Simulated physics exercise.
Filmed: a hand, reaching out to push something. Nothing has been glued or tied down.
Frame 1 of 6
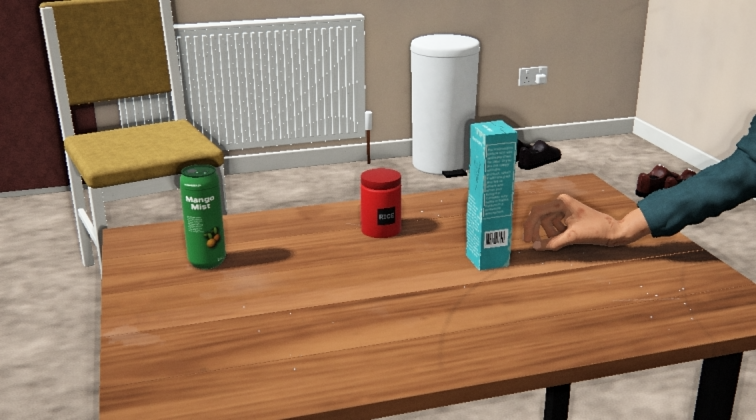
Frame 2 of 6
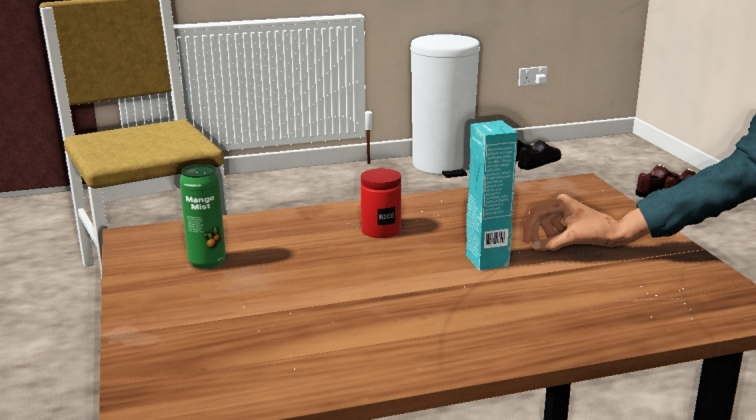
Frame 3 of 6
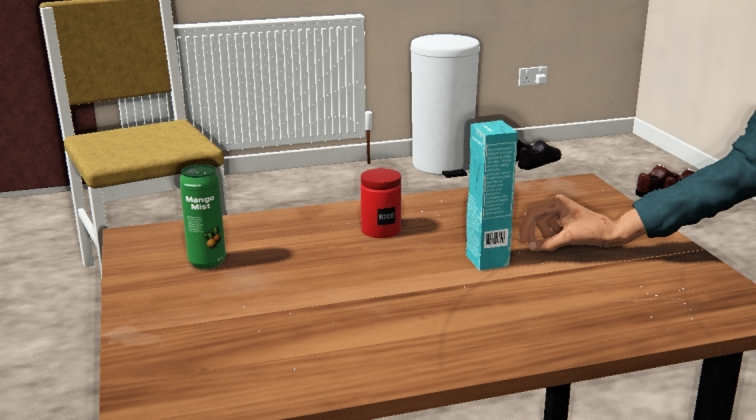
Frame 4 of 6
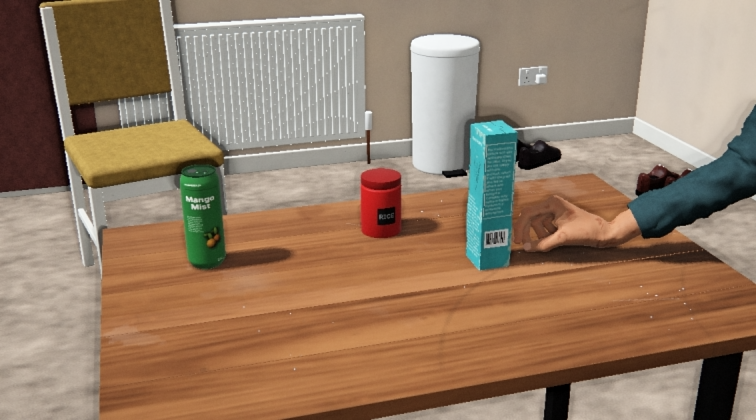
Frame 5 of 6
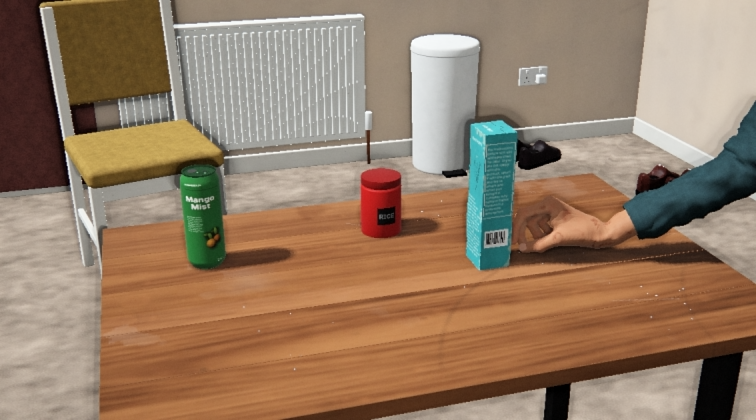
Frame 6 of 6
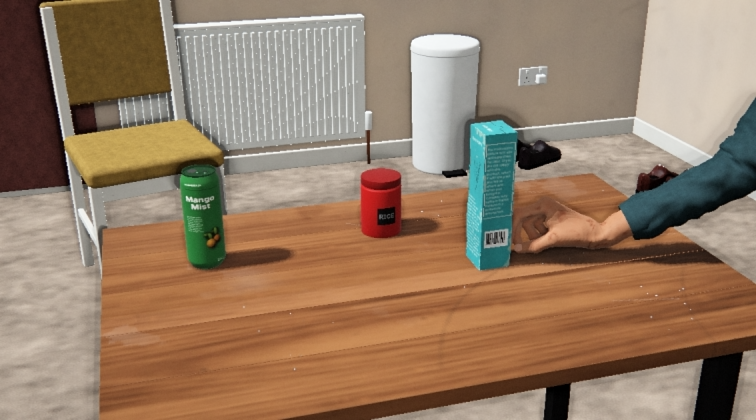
In a room with a radiator, a white bin and a power socket along the far wall, a wooden table is seen from slightly above by a still camera. A green can stands on the left near a mustard-seated chair, a red jar sits in the middle, and a tall turquoise carton stands right of centre. A hand in a teal sleeve, reaching from the right, shifts slightly closer to the carton, which stays still.
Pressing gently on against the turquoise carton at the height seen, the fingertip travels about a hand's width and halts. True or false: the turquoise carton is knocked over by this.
False.
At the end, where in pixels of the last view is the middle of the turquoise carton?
The object ends up somewhere near (419, 205).
Then, 0.40 s on from there, turquoise carton shifted a little near (479, 198).
Then, 0.80 s on from there, turquoise carton shifted about its own width near (460, 200).
Then, 1.20 s on from there, turquoise carton shifted about its own width near (440, 202).
Then, 1.60 s on from there, turquoise carton shifted well along near (421, 205).
In the end, moved from the start, turquoise carton. At the end, from the last picture's camera, turquoise carton near (419, 205).
